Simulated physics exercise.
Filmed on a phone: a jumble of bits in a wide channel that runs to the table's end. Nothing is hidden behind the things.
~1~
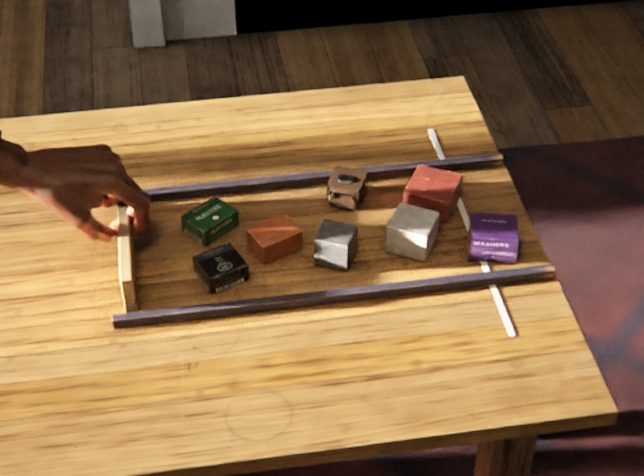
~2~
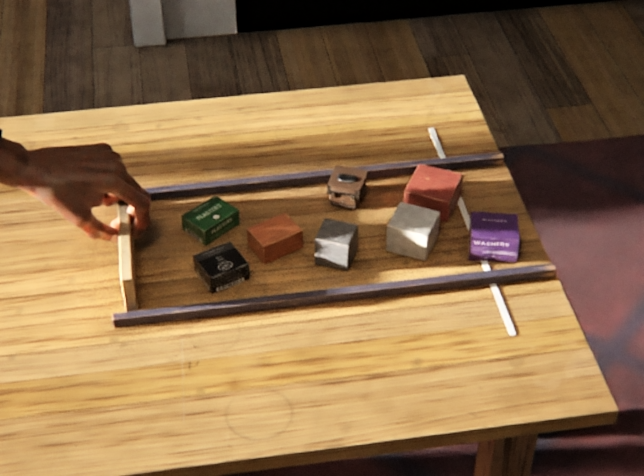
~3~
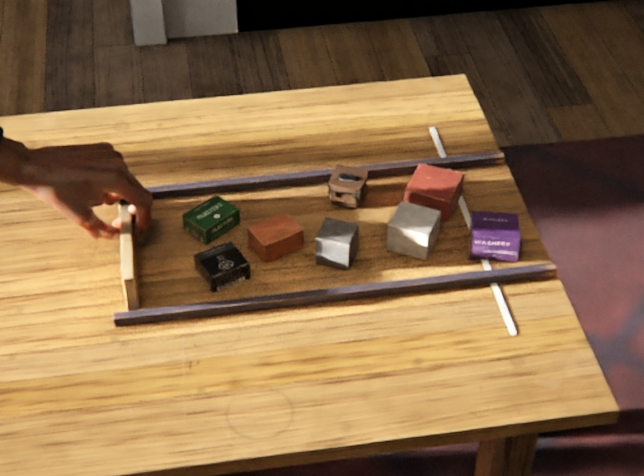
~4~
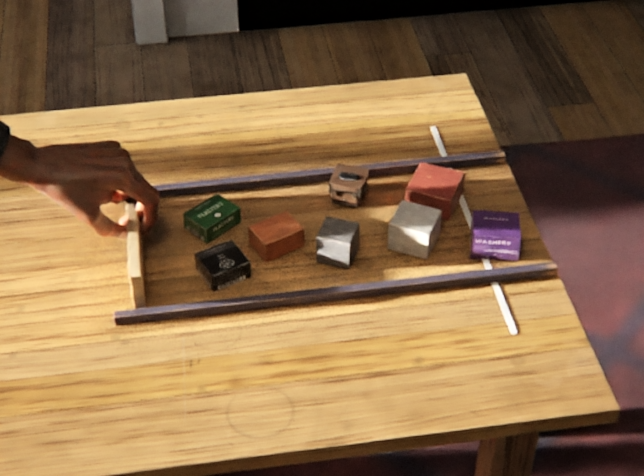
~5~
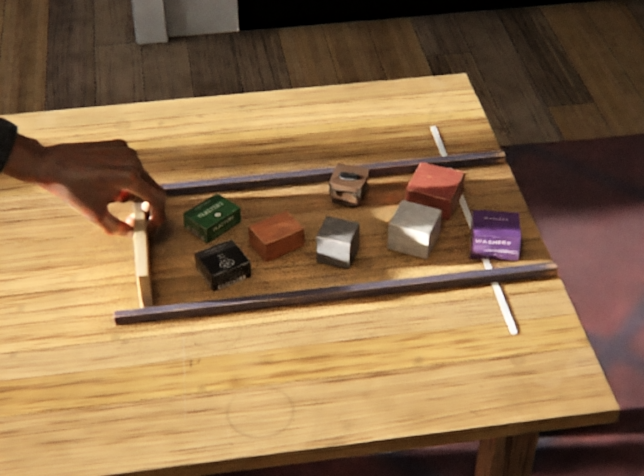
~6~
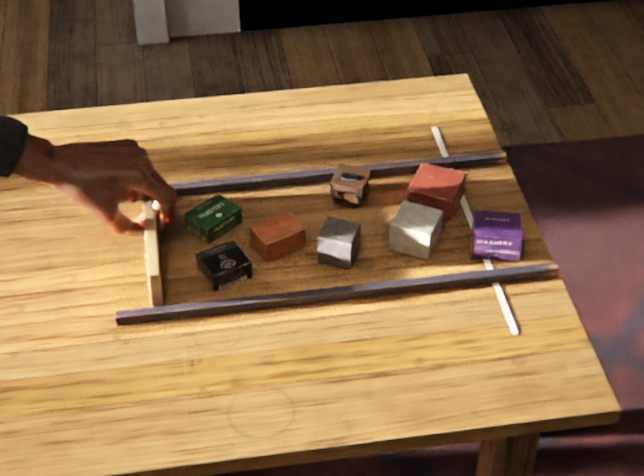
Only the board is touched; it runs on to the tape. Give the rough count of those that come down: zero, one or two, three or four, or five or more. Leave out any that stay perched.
Outcome: The number that fall off is three or four.
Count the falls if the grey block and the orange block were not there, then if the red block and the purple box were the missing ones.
It would be 1 and 1.
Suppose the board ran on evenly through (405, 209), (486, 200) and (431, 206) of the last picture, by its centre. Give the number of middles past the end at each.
In that order 1, 5 and 1.
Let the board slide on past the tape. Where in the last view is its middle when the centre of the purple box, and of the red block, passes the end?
About (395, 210), and (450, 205) for the other.
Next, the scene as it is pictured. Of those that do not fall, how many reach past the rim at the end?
It comes to 2.
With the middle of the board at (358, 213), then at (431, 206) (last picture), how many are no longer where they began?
At the one place 8, at the other 8.
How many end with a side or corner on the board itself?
That makes 3.
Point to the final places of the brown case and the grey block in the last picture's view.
The brown case at (509, 164), the grey block at (538, 228).
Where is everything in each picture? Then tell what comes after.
In the first frame, purple box (493, 237); red block (433, 194); white block (412, 232); board (126, 240); tape (467, 222).
In the second frame, red block (433, 192); brown case (348, 188).
In the third frame, white block (414, 231); orange block (276, 237).
In the fourth frame, purple box (495, 235); black box (223, 265).
In the fifth frame, red block (435, 191); grey block (338, 242).
In the sixth frame, purple box (496, 236); red block (436, 191); white block (416, 230); board (152, 235); tape (471, 220).
Early on, none off yet; purple box at rest near (496, 236); red block at rest near (436, 191); white block at rest near (416, 230).
A while later, none off yet; purple box travelled a little near (517, 235); red block travelled a little near (456, 189); white block travelled about its own width near (470, 221).
Finally, the number that fall off is three or four; lost, white block, red block and purple box.
